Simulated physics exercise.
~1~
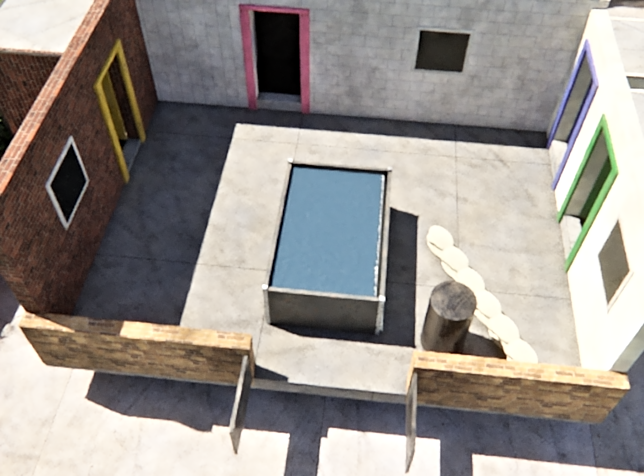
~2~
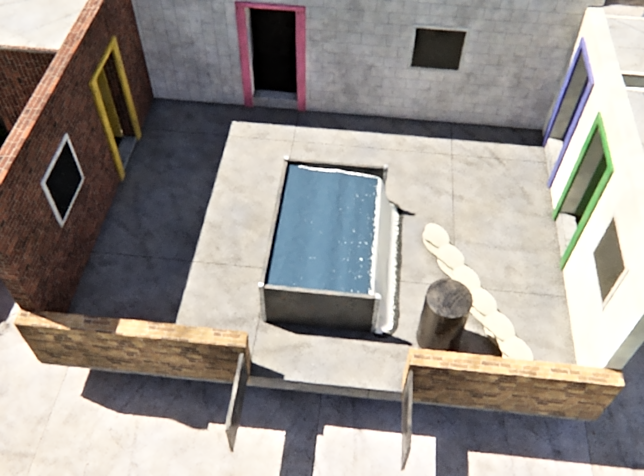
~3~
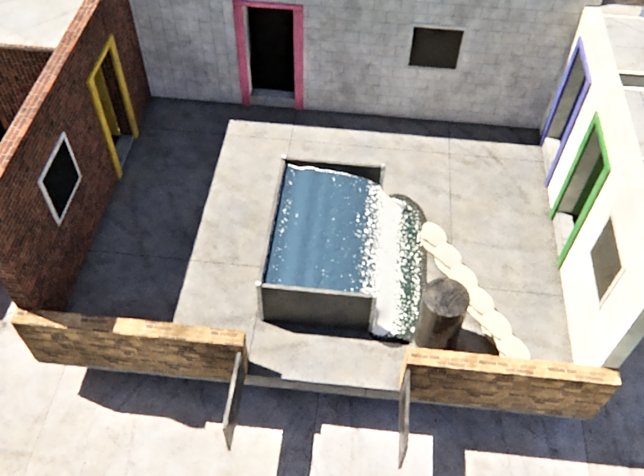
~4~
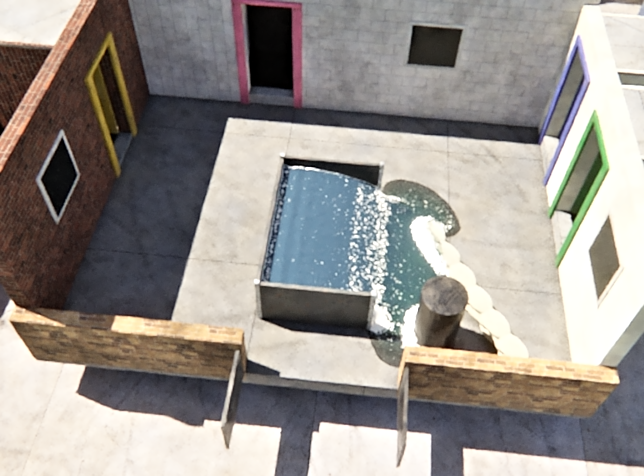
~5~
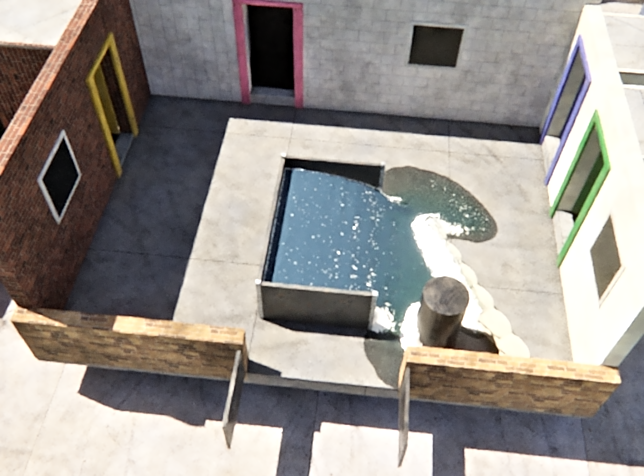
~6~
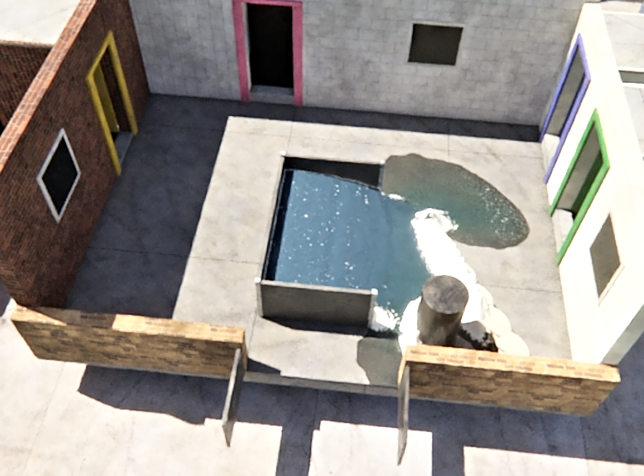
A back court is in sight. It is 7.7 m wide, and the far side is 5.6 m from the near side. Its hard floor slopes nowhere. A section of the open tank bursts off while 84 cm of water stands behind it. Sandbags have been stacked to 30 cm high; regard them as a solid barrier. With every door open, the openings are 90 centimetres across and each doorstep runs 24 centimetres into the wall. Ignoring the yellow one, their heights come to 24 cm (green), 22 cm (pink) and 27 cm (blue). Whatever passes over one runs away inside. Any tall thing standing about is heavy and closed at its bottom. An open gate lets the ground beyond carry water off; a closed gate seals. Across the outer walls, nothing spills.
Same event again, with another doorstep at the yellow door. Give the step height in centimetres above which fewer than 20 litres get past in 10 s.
7.5 cm.
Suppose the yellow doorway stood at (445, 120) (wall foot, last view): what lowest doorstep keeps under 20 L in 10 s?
About 14.5 cm.
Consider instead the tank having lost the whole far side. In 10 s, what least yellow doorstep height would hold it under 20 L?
You'd want it roughly 14.0 centimetres tall.
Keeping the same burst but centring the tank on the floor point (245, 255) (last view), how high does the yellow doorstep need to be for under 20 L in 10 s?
It should be around 7.0 cm high.
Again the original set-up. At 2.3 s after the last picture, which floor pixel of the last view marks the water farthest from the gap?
Pixel close to (532, 125).
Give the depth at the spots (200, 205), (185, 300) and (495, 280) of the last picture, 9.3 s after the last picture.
Respectively 4 cm, 4 cm and 10 cm.
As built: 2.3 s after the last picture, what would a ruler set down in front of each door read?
In cm: Yellow 0, green 13, pink 0, blue 22.
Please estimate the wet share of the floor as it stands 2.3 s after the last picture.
Wet: Close to 40 %.
Then, 0.7 s after the last picture water covers 35 % of the floor, deepest (56 cm) near (465, 305); it has not reached the yellow door.
Then, 2.3 s after the last picture water covers 40 % of the floor, deepest (30 cm) near (569, 389); it has not reached the yellow door.
Then, 9.3 s after the last picture water covers 90 % of the floor, deepest (12 cm) near (53, 336); 9 cm at the yellow door, 5 litres in over its 10 cm doorstep.
At the yellow door as built, the water peaked near 13 cm, 6.5 s after the last picture.
Run again over the same 10 s with other heights there, 25 litres in over 7 cm, 7 litres over 9.5 cm. The limit of 20 litres is kept from about 7.5 cm up.
